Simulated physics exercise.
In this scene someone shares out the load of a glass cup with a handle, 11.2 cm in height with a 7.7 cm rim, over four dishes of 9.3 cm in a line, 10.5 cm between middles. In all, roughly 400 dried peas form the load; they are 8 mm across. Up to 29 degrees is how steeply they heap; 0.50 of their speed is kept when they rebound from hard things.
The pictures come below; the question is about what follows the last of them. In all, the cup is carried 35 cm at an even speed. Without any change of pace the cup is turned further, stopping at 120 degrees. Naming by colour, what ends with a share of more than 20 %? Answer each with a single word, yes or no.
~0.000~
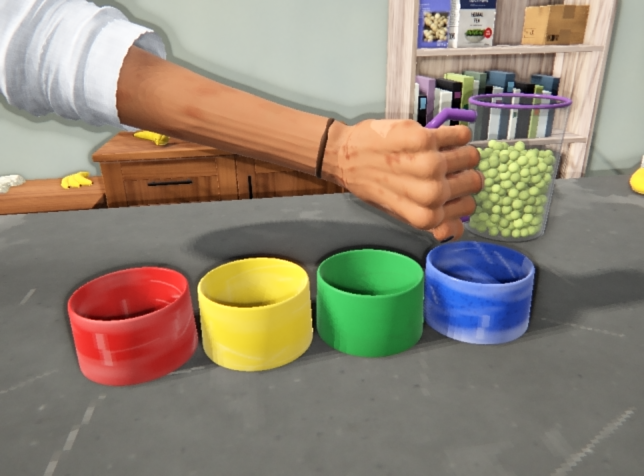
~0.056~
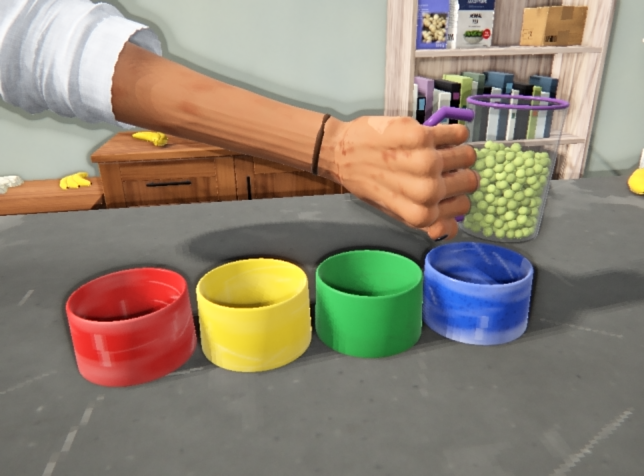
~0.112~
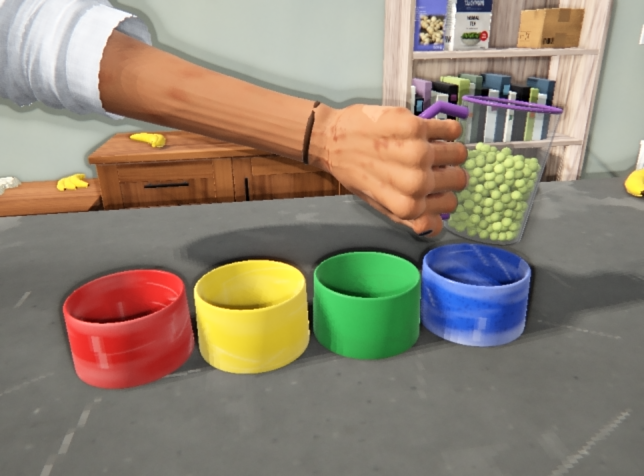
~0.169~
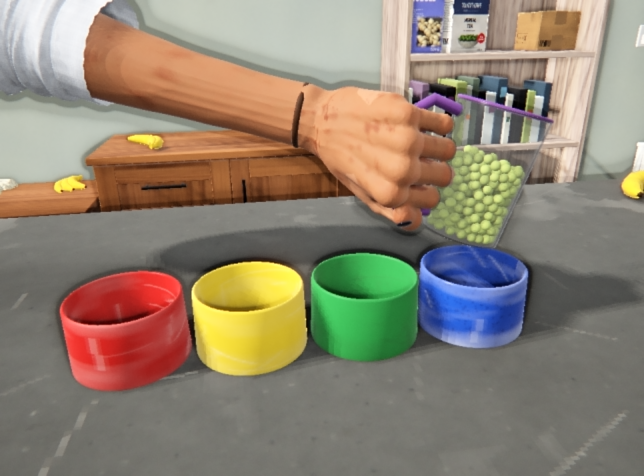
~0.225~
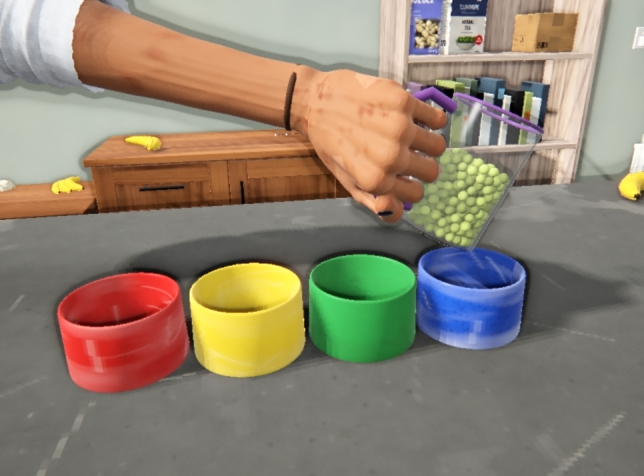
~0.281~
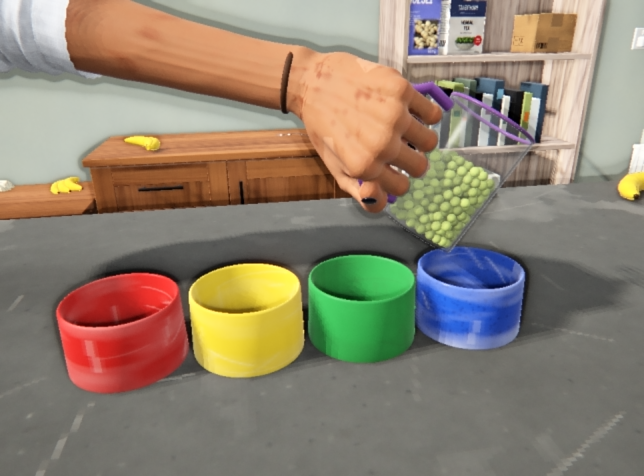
Red dish no, blue dish no, green dish yes, yellow dish no, counter no.
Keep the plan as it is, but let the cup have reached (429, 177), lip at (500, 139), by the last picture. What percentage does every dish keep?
Per cent kept: Red 20, blue 0, green 0, yellow 70.
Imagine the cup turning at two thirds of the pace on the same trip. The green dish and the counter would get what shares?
In that case the green dish gets 10 while the counter gets 10.
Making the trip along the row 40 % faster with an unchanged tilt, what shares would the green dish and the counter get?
Shares: Green 10, counter 10.
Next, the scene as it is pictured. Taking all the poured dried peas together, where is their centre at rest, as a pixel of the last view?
Resting centre estimate: Around (355, 310).
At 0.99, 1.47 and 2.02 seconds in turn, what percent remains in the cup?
Around 55 per cent at the first moment, 0 at the second and 0 at the third.
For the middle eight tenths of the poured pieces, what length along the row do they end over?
It spans roughly 6 centimetres along the row.
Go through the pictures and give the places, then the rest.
In the first picture, cup at (510, 167), tilt 0 degrees, lip at (562, 99), moved 0.0 cm; middle of the pieces at (509, 186); blue dish at (479, 262); green dish at (370, 272); yellow dish at (254, 282); red dish at (130, 293).
In the second picture, cup at (506, 168), tilt 2 degrees, lip at (559, 102), moved 0.3 cm; middle of the pieces at (504, 187).
In the third picture, cup at (495, 170), tilt 8 degrees, lip at (553, 109), moved 1.0 cm; middle of the pieces at (492, 189).
In the fourth picture, cup at (480, 173), tilt 16 degrees, lip at (543, 120), moved 2.2 cm; middle of the pieces at (475, 191).
In the fifth picture, cup at (466, 175), tilt 24 degrees, lip at (534, 131), moved 3.3 cm; middle of the pieces at (458, 192).
In the sixth picture, cup at (453, 176), tilt 33 degrees, lip at (524, 142), moved 4.4 cm; middle of the pieces at (444, 192); blue dish at (470, 267); green dish at (362, 277); yellow dish at (245, 288); red dish at (120, 299). Its pace works out near 145 degrees a second; the hand travels 20 cm a second.
After 0.99 s, tilt 120 degrees; cup holds 55 %, green 45 %.
After 1.47 s, tilt 120 degrees; cup holds 0 %, green 85 %, yellow 5 %.
After 2.02 s, tilt 120 degrees; cup holds 0 %, green 85 %, yellow 5 %.
By 2.3 s all is still; red 0 %, blue 0 %, green 85 %, yellow 5 %, counter 10 %.
